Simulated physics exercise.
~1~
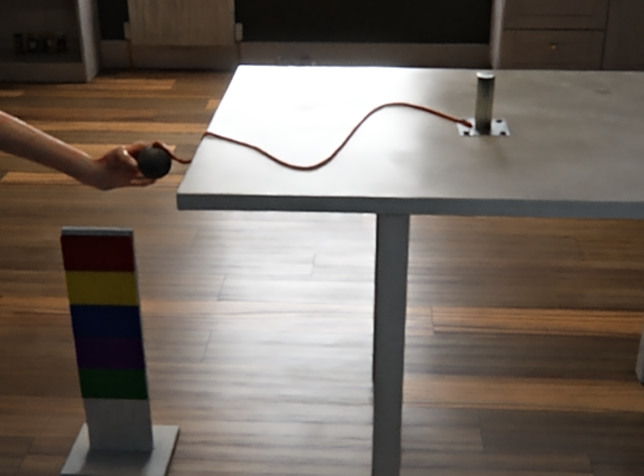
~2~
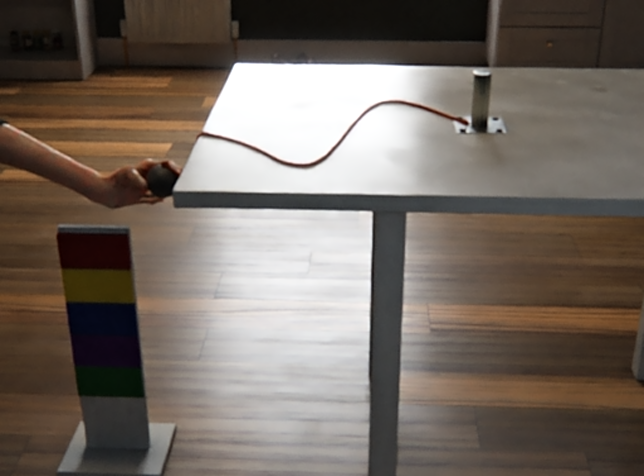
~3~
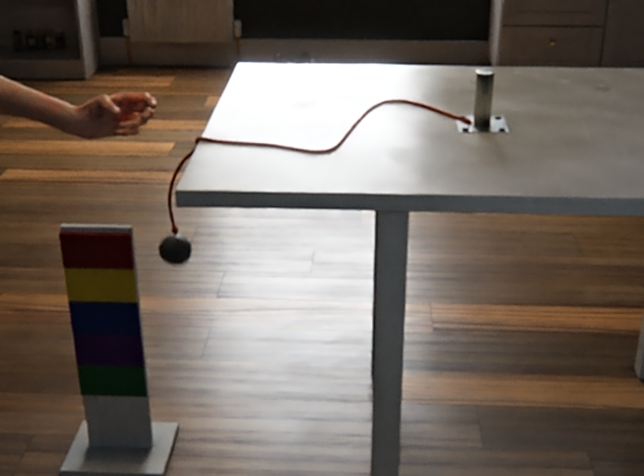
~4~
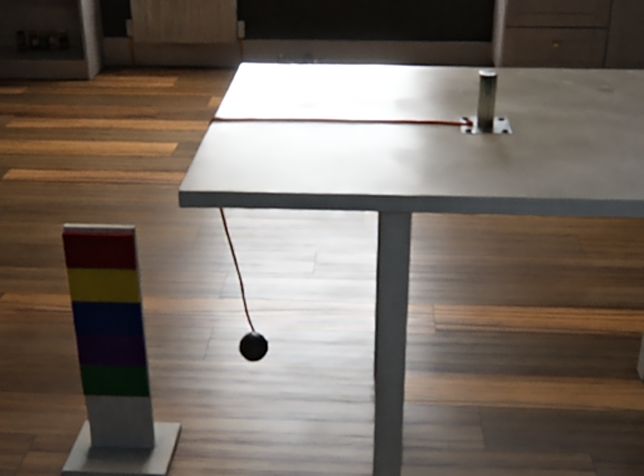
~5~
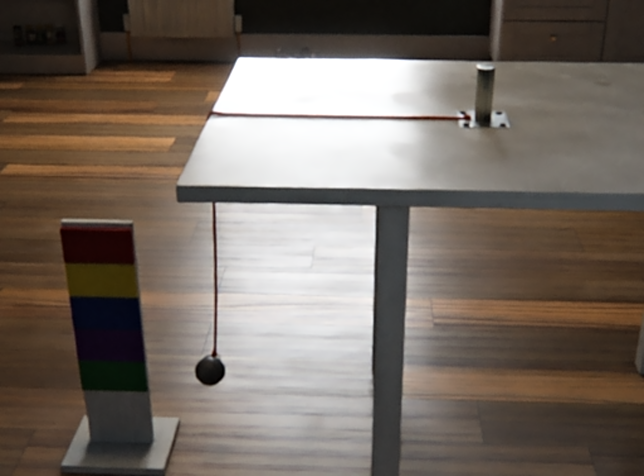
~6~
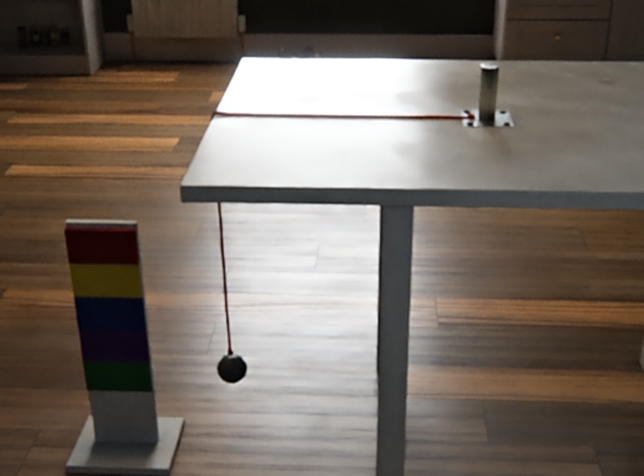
A hand at the left holds a grey ball at the edge of a pale table, seen from slightly above in a dim, wood-floored room by a gently swaying camera. A slack reddish shoelace curves across the tabletop to a short metal post, and an upright board at lower left is striped red, yellow, blue, purple and green. The hand moves the ball slightly right, then lets go and draws back. The ball drops, pulling the shoelace straight, and swings right beneath the table. It swings back left, then drifts slightly right, ending hanging level with the green band.
